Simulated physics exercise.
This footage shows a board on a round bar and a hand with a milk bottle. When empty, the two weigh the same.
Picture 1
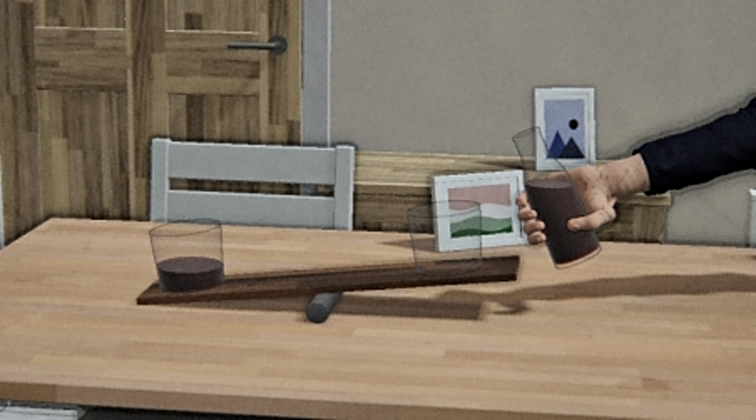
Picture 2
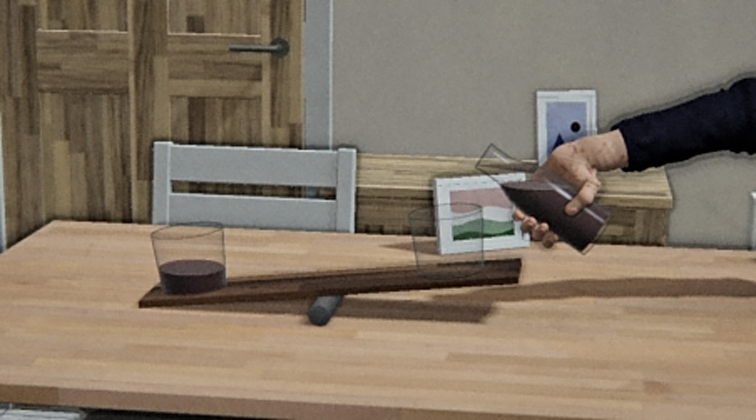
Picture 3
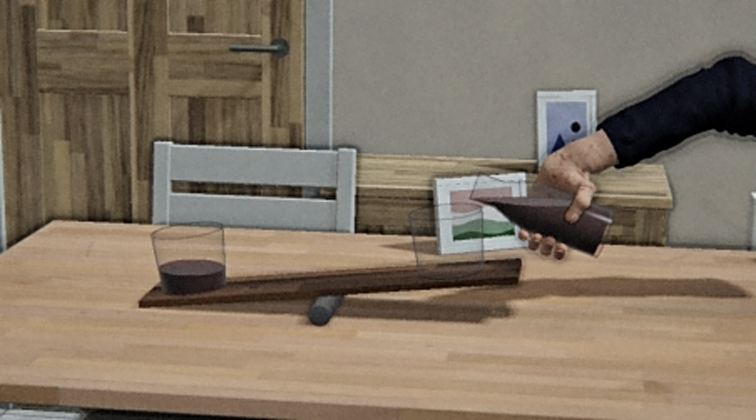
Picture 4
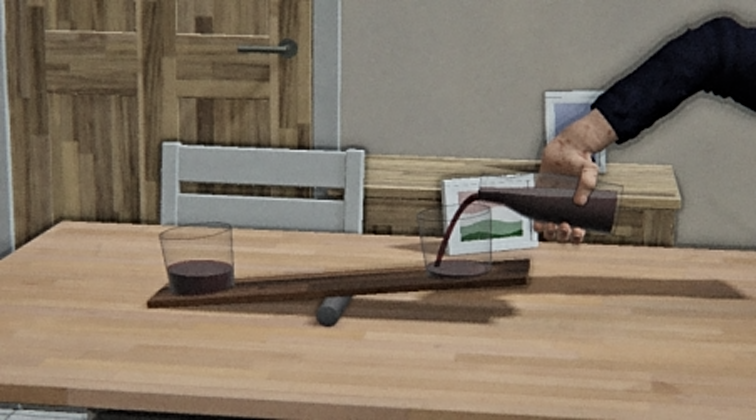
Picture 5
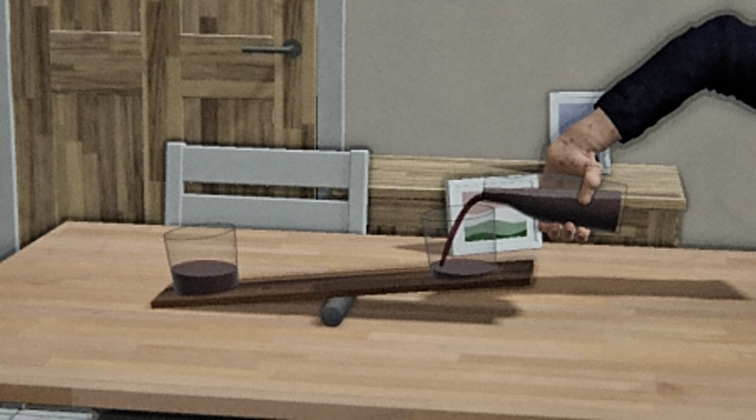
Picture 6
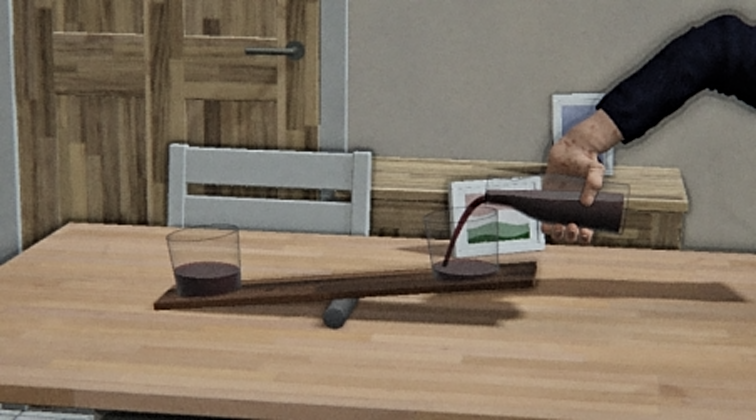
A hand tilted a bottle of dark liquid over the raised right end of a tipped board, then poured a thin stream into the empty glass there while the partly filled left glass stayed low.
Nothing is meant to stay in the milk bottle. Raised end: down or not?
Down.
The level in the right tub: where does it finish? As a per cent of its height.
Reading: Roughly 65 percent.
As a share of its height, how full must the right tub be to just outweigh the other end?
Tipping level: Near 40 per cent.
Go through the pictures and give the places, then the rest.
The first frame shows the hand lifts the milk bottle; milk bottle (551, 193) tipped 25° with all of its load; right tub (446, 237) empty, raised; left tub (189, 255) about a third full, on the low side.
In the second frame, the milk bottle is brought over; round bar (320, 314); right tub (448, 240) empty.
In the third frame, the milk bottle is brought over; milk bottle (537, 209) tipped 70° with all of its load; right tub (448, 240) empty.
In the fourth frame, a stream runs into the right tub; round bar (328, 315); right tub nearly empty, surface at (459, 268); left tub about a third full, surface at (200, 268).
In the fifth frame, a stream runs into the right tub; milk bottle (550, 198) tipped 85° with nearly all of its load; right tub (461, 241) nearly empty.
In the sixth frame, a stream runs into the right tub; round bar (335, 317); right tub nearly empty, surface at (466, 268); left tub about a third full, surface at (207, 270).
Soon after, the right tub is about a third full; the board leans as before.
Later, the right tub is about half full; the board has swung over, and that end is down.
In the end, the right tub is about two thirds full; the board has swung over, and that end is down.
